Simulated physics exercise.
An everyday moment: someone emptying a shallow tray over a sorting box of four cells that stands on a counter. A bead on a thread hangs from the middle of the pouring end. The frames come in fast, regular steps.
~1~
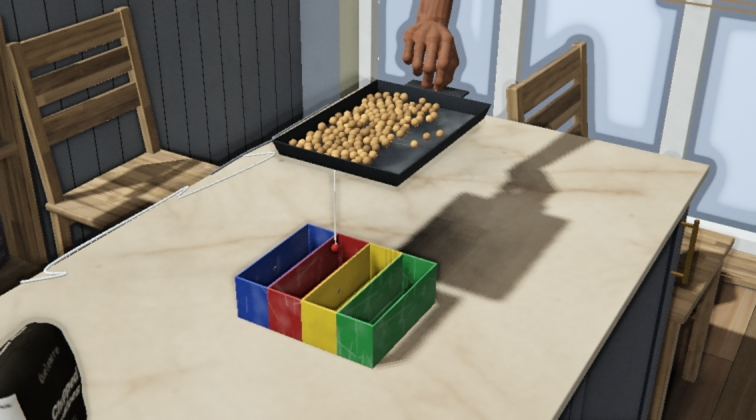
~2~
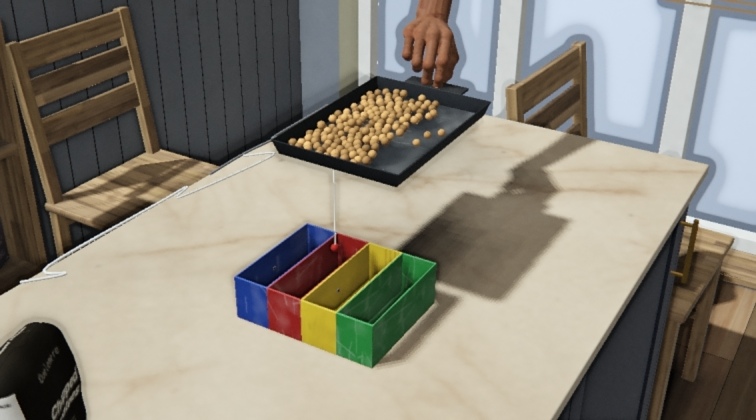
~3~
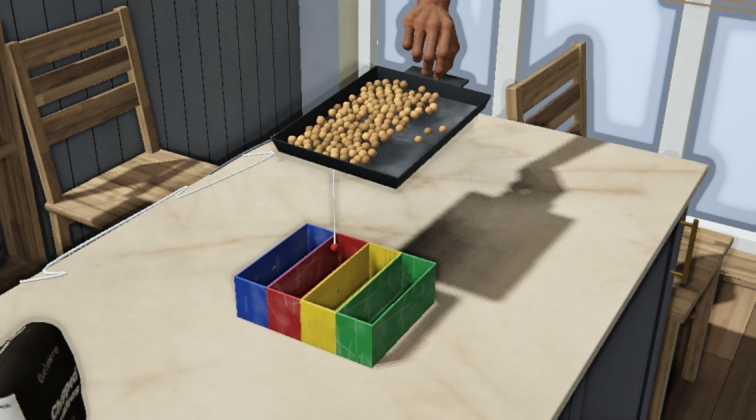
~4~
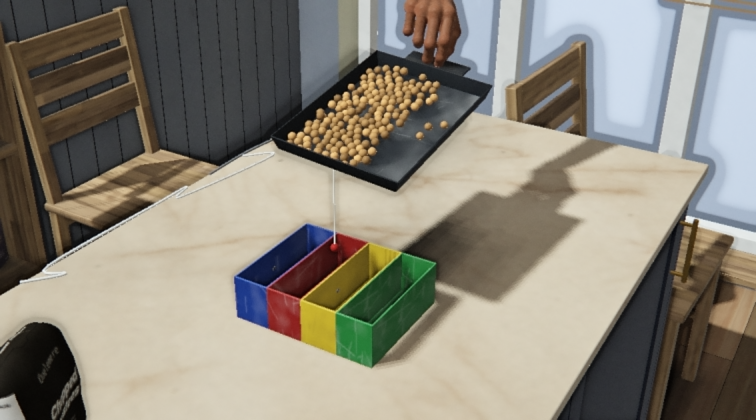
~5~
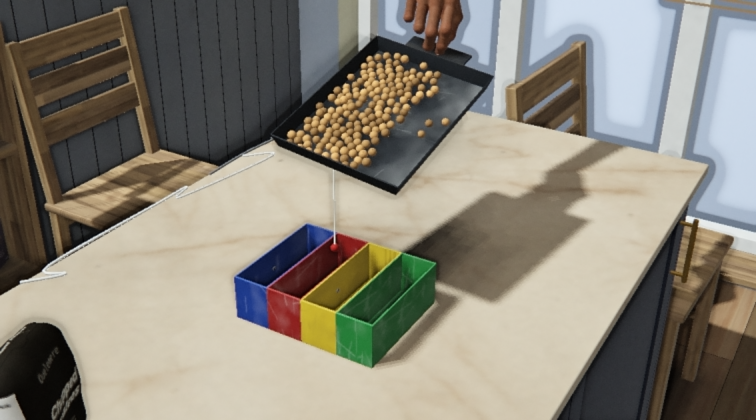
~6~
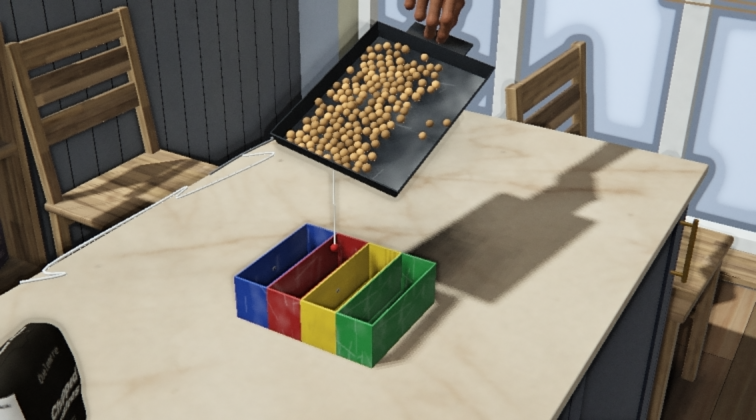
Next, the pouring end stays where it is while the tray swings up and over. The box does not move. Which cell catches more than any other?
The green one ends fullest.
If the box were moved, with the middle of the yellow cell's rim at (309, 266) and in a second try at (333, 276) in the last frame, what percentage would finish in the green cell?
Roughly 0 per cent, and 50 per cent.
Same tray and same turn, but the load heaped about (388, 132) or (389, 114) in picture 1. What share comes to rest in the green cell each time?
First some 70, then 60 per cent.
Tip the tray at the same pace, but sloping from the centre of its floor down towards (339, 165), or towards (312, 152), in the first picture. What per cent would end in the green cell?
About 10 and 0 per cent.
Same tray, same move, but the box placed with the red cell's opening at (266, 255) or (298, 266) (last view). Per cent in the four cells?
The first gives 0 %, the second 50 %.
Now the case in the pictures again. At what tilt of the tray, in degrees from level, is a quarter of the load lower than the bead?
Around 70° of tilt.
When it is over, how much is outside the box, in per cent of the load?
Roughly 20 in a hundred.
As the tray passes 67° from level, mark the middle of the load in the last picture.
Around (380, 191).
Shortly afterwards, tray tipped steeply; near two thirds on the tray; a little in the green cell; only a few in the yellow cell; near a quarter falling or outside the box.
Next, tray tipped past a quarter turn; only a few on the tray; near two thirds in the green cell; a little in the yellow cell; only a few in the red cell; near a quarter falling or outside the box.
Some moments later, tray tipped past a quarter turn; near two thirds in the green cell; a little in the yellow cell; only a few in the red cell; near a quarter falling or outside the box.
In the end, tray tipped past a quarter turn; near two thirds in the green cell; a little in the yellow cell; only a few in the red cell; none at all in the blue cell; near a quarter outside the box.
